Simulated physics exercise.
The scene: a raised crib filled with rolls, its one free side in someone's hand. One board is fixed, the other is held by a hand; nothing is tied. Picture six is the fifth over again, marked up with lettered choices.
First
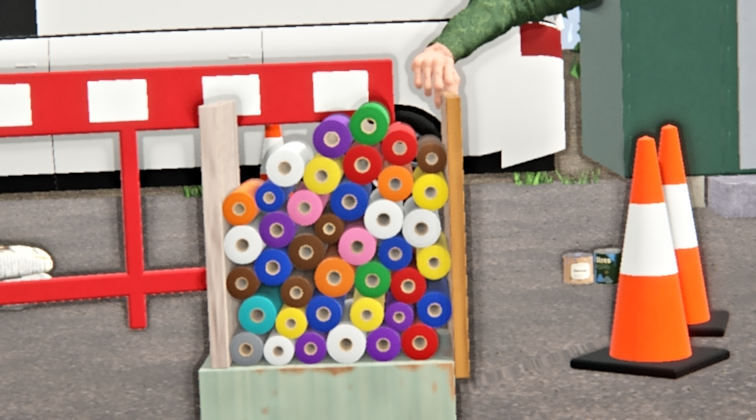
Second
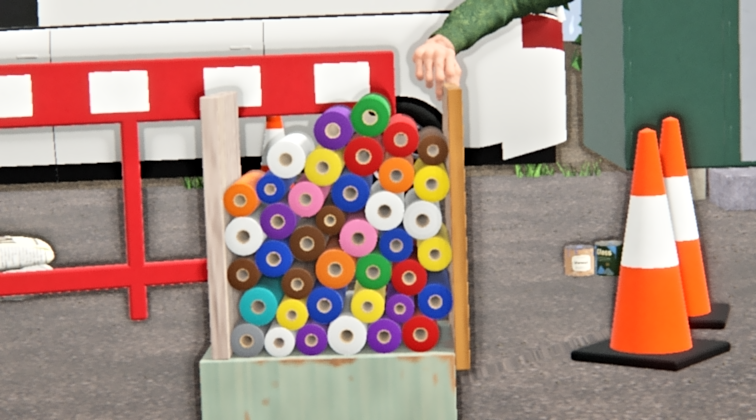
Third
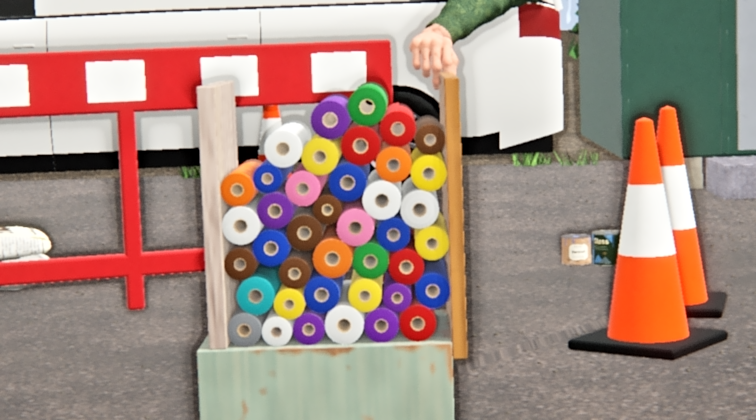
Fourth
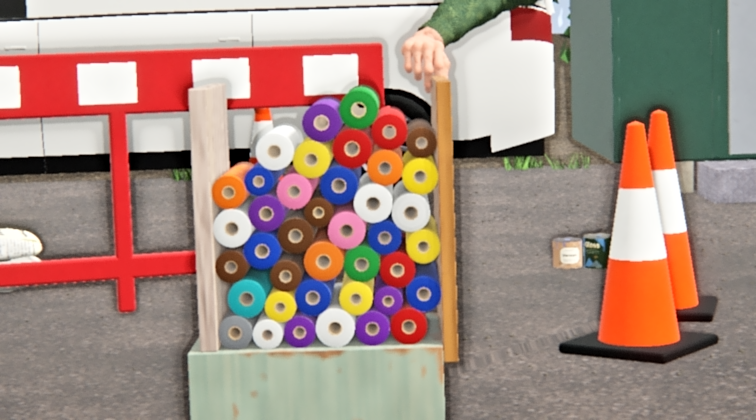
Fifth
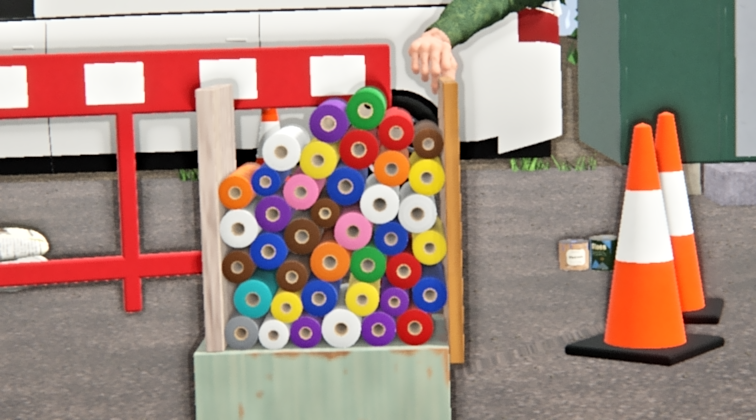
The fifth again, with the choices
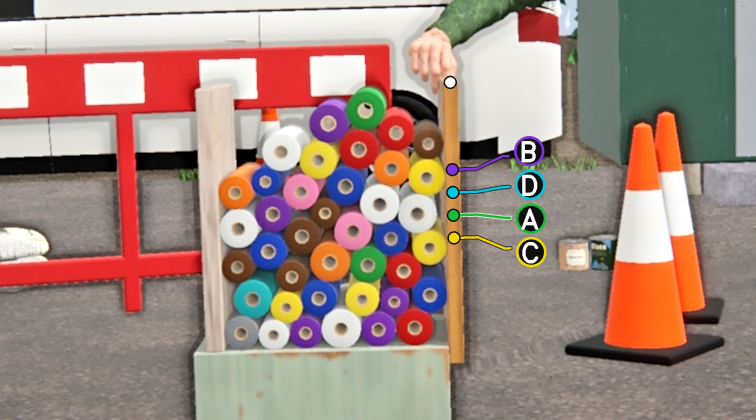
Colourful rolls sitting stacked in a raised crib, a hand holding its right side board, with only slight camera shake.
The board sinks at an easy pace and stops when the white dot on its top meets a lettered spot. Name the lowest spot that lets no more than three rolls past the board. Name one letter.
It can be let down to D.
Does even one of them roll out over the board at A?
Yes.
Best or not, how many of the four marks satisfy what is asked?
Two of them.
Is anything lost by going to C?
Yes, at C.
On the copy, A at (454, 215); B at (452, 169); C at (454, 238); D at (453, 192); the white dot at (450, 82).
On D. First, top of the board (444, 132).
Then, top of the board (445, 189).
Finally, top of the board (445, 192), three out over the board.
By contrast, A more than three out over the board; B none out over the board; C more than three out over the board.
